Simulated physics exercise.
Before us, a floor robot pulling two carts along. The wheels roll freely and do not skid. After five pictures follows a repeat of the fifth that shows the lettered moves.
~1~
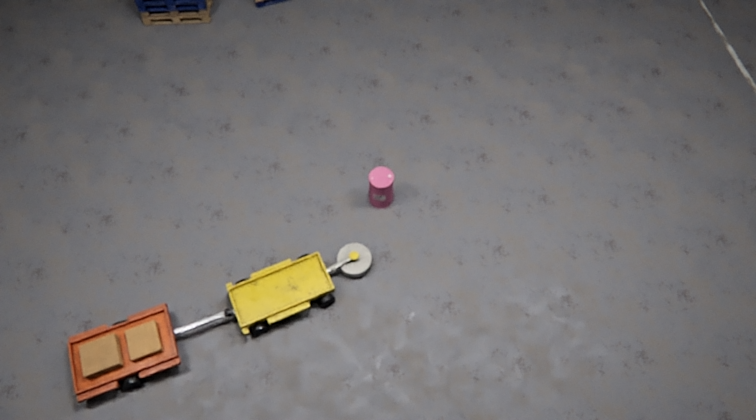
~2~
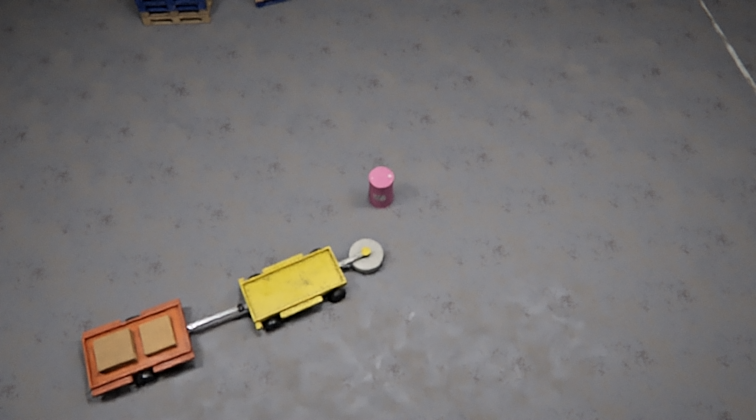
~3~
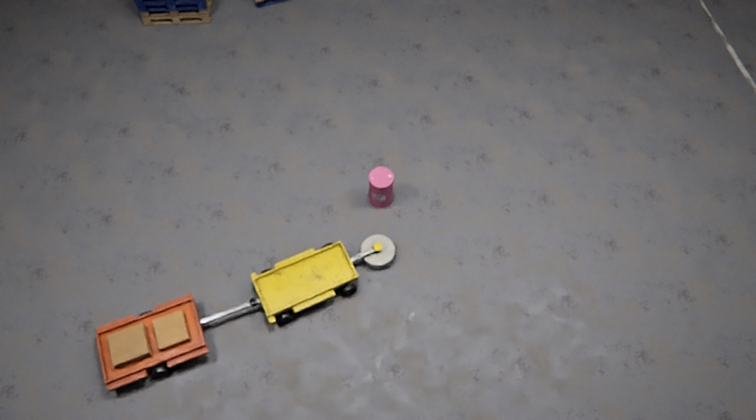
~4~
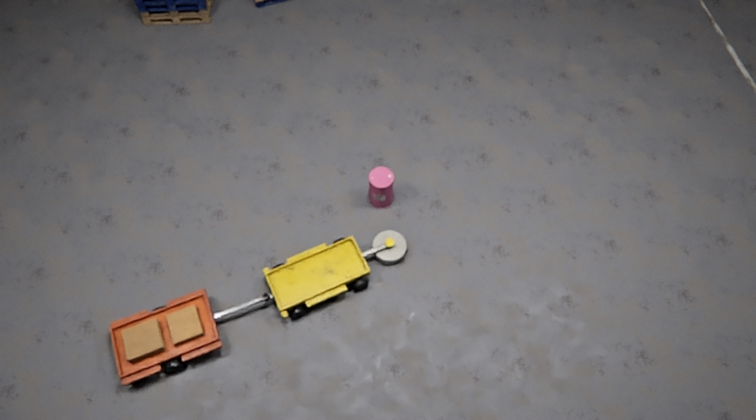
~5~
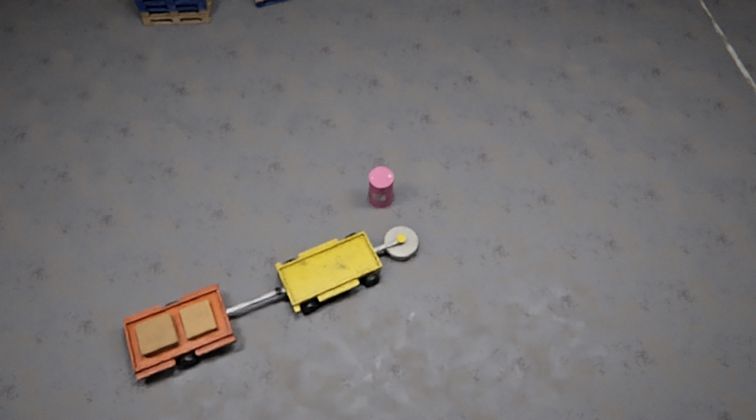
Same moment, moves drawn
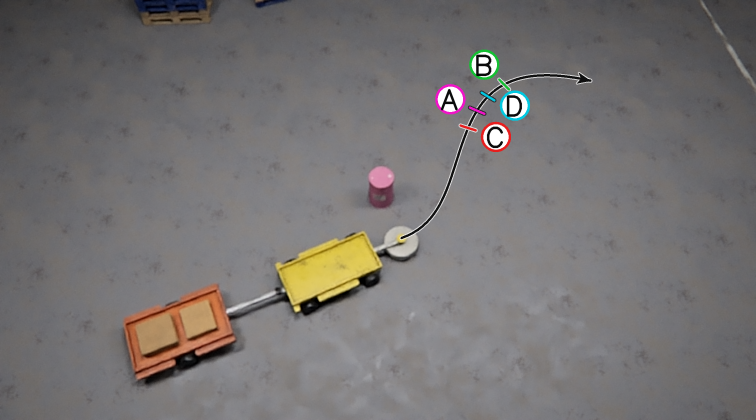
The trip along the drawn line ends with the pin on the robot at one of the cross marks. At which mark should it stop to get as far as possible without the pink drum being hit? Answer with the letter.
Mark A.
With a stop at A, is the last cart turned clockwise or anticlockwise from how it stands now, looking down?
For that mark, anticlockwise.
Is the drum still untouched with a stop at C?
Yes.
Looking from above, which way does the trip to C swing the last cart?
Anticlockwise.
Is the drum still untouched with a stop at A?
Yes.
On the marked copy, A at (477, 111); B at (504, 85); C at (468, 128); D at (488, 97); the route from (401, 238) via (473, 118) to (591, 81).
Taking A. A third of the way, robot (442, 203), last cart (244, 303).
Two thirds of the way, robot (460, 153), last cart (305, 277).
When it is over, robot (476, 116), last cart (352, 249); nothing has been touched.
As for the rest, B is too far, the drum has been hit; C is safe but short; D is too far, the drum has been hit.
